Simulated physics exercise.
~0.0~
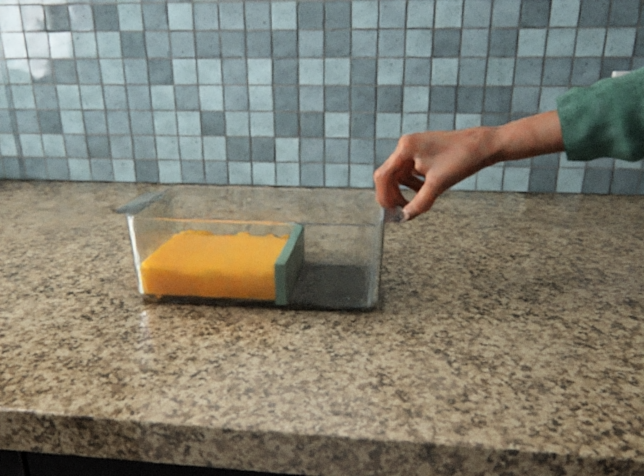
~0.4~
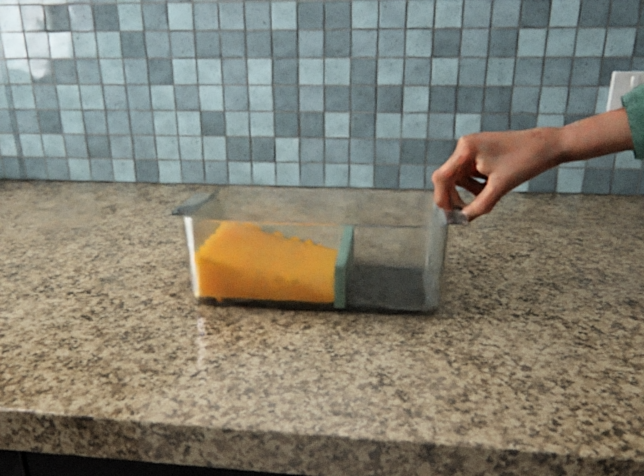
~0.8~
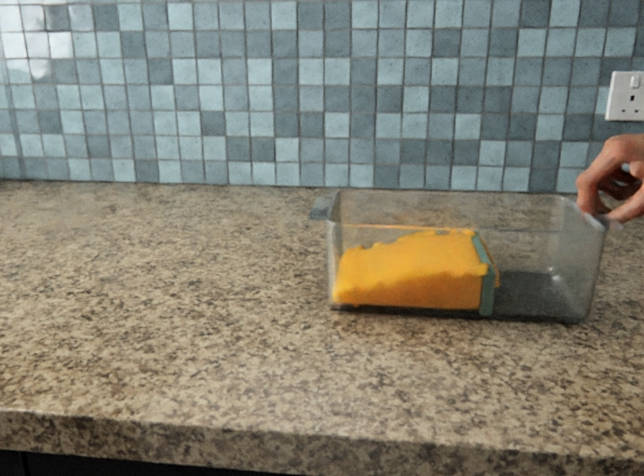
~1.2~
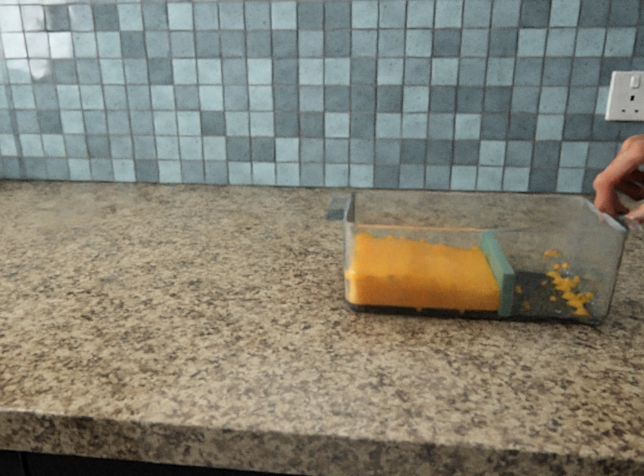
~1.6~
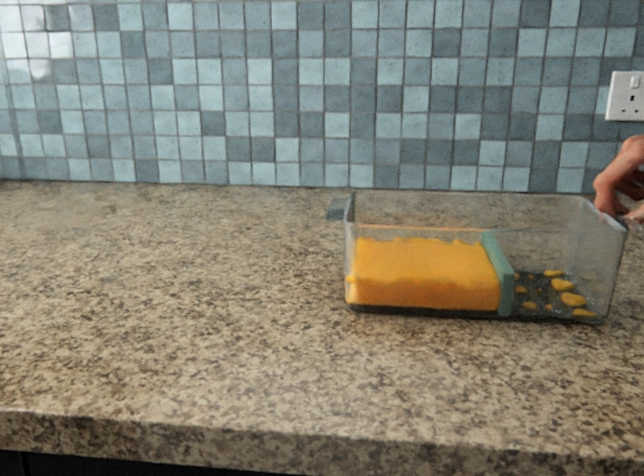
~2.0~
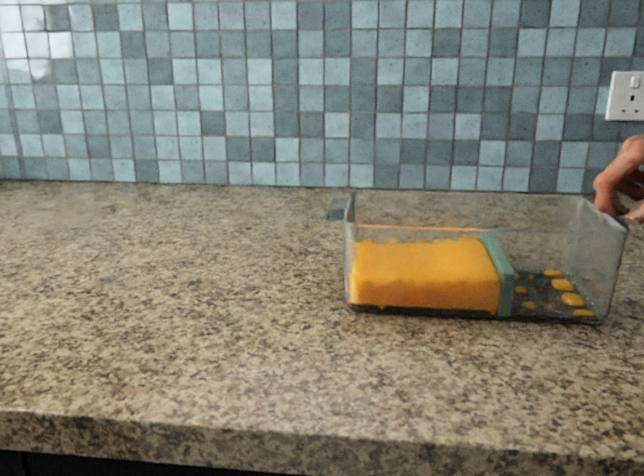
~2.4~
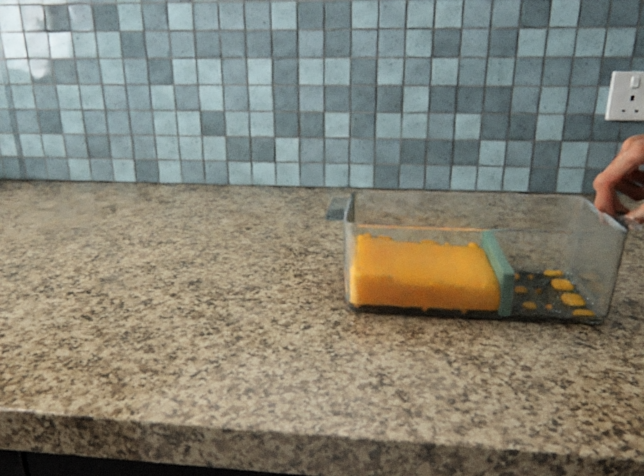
On a speckled kitchen counter, a hand pulls a divided glass box rightwards, orange juice sloshing and a little spotting the right side.
